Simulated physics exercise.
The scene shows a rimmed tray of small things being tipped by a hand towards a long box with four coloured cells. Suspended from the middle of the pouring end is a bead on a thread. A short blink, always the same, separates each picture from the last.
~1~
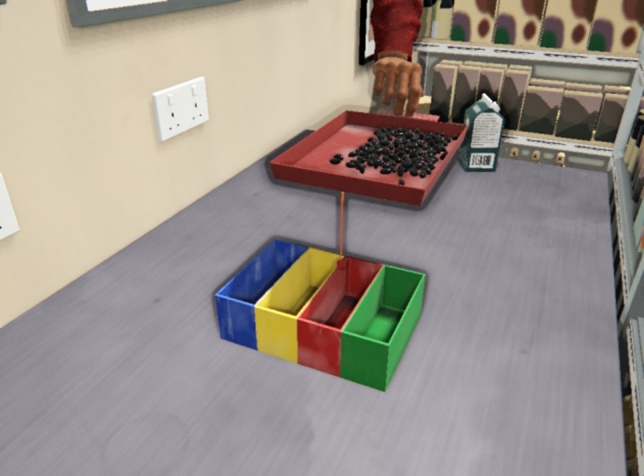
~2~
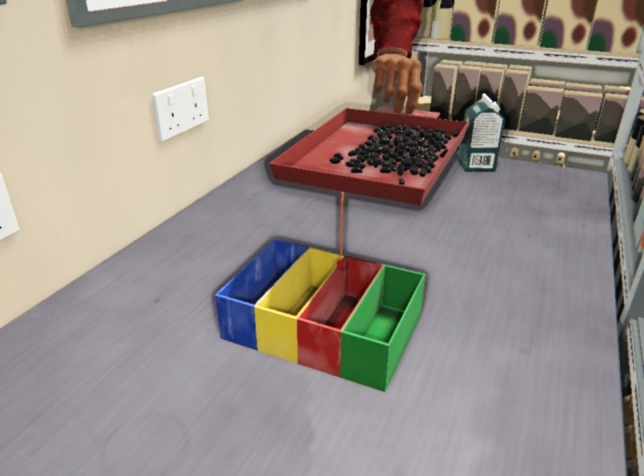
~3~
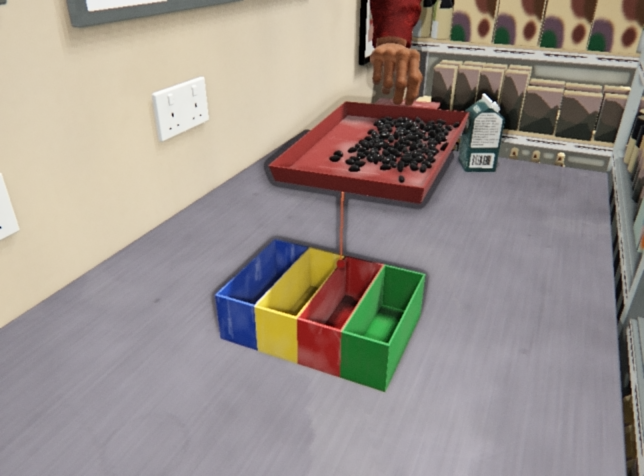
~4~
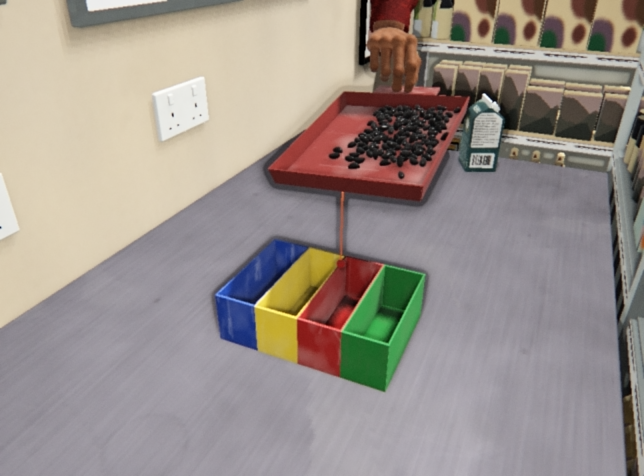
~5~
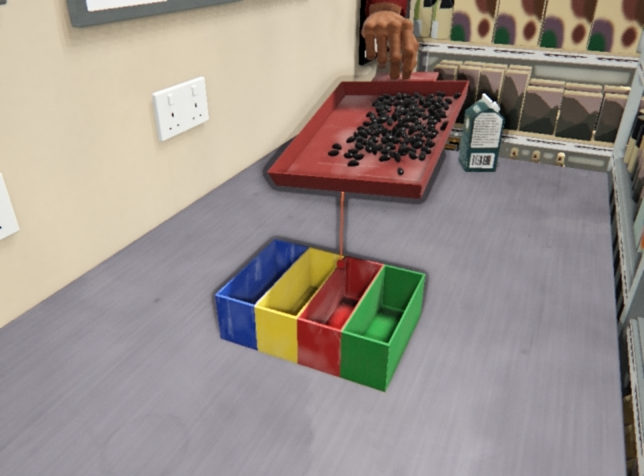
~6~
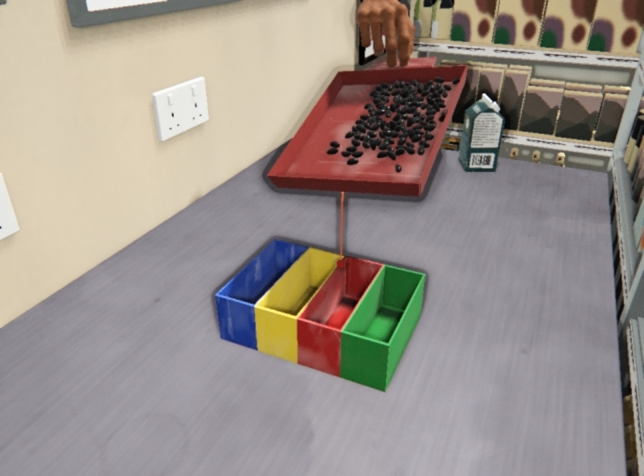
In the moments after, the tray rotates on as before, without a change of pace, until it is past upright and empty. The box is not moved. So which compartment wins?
The blue one wins.
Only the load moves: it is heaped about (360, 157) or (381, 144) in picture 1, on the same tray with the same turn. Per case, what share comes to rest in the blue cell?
About 50 % and 60 %.
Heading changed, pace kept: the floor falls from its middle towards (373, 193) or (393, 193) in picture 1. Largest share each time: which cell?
The cell in green, then the cell in green.
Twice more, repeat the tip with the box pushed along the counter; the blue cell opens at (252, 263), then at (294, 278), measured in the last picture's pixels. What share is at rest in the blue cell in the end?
Trial 1 around 30 percent, trial 2 around 40 percent.
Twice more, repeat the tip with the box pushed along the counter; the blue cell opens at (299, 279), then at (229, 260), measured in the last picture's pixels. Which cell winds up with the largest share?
Try one: That blue cell; try two: The yellow one.
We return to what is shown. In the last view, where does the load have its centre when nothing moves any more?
Roughly pixel (276, 309).
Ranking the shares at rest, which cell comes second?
That one is that yellow cell.
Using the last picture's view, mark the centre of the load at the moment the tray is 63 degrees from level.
Somewhere about (314, 168).
Shortly afterwards, tray tipped steeply; all but a few on the tray; only a few falling or outside the box.
Next, tray tipped right over; near half on the tray; near a third in the blue cell; a little in the yellow cell; only a few in the red cell; a little falling or outside the box.
Some moments later, tray tipped past a quarter turn; near two thirds in the blue cell; near a quarter in the yellow cell; a little in the red cell; a little falling or outside the box.
In the end, tray tipped past a quarter turn; near two thirds in the blue cell; near a quarter in the yellow cell; a little in the red cell; none at all in the green cell; a little outside the box.
